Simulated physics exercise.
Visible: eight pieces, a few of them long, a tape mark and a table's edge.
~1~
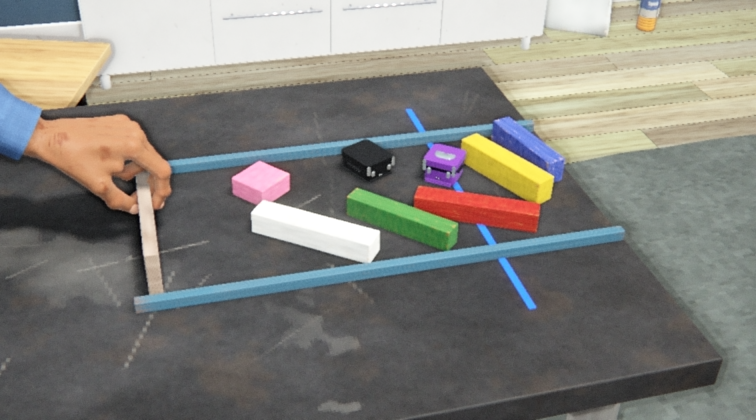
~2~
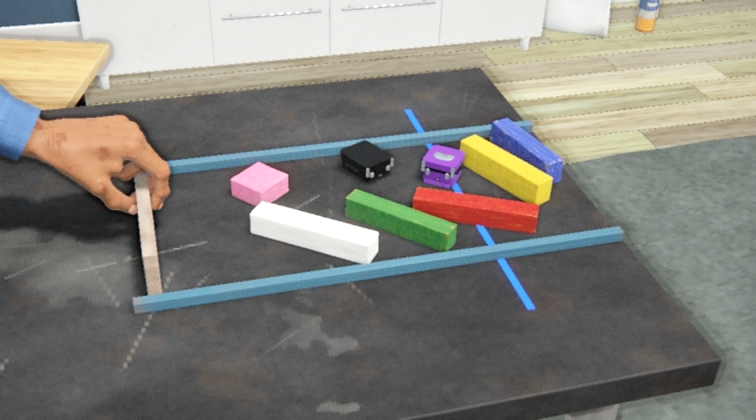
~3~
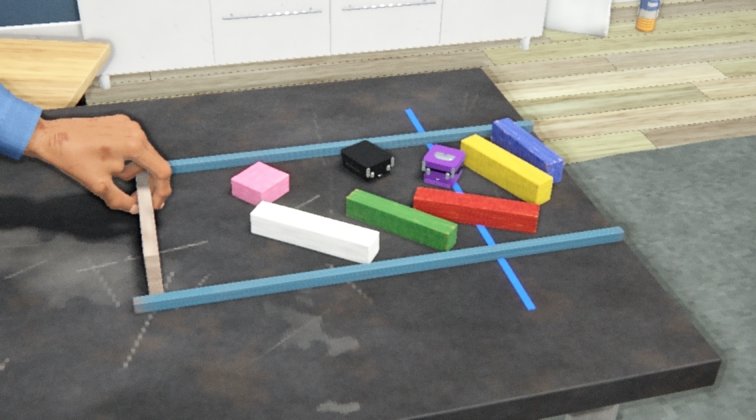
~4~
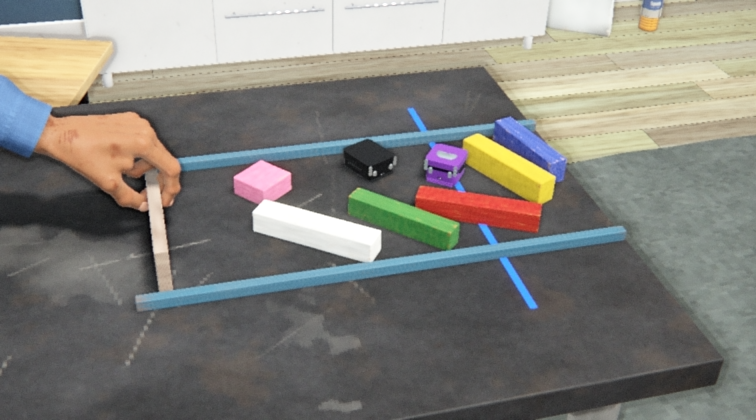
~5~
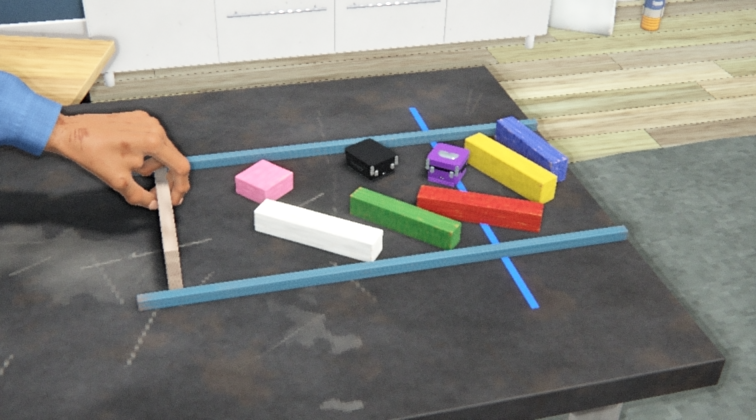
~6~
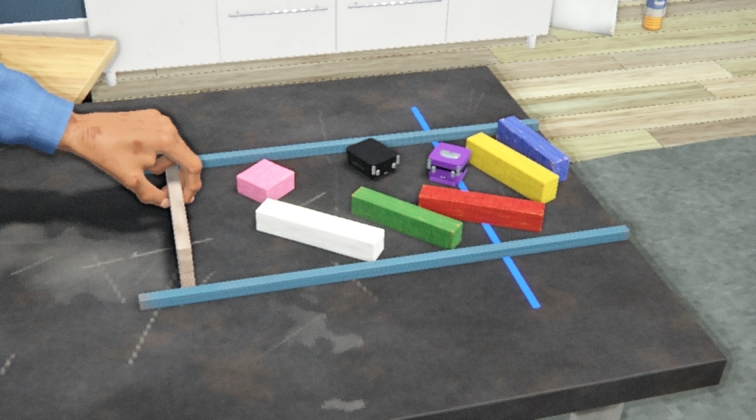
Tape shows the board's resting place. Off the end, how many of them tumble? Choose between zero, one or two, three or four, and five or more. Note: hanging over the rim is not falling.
The count is zero.
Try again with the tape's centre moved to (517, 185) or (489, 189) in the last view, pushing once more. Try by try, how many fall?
So that's 2 for the first and 1 for the second.
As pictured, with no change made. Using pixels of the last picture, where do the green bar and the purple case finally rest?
Green bar at (510, 199), purple case at (512, 161).
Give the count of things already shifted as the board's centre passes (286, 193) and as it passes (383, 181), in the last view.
The count is 2 at the first point and 5 at the second.
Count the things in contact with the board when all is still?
The count is 3.
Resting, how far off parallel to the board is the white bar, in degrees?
Roughly 0 degrees.
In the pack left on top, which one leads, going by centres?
Looking at the middles, it's the blue bar.
Soon after, none off yet; blue bar at rest near (531, 149); yellow bar at rest near (510, 168); red bar at rest near (481, 208).
Then, none off yet; blue bar at rest near (531, 149); yellow bar at rest near (510, 168); red bar moving near (485, 207).
Further on, none off yet; blue bar at rest near (531, 149); yellow bar moving near (517, 166); red bar moved a little near (532, 204).
At rest, the number that fall off is zero.
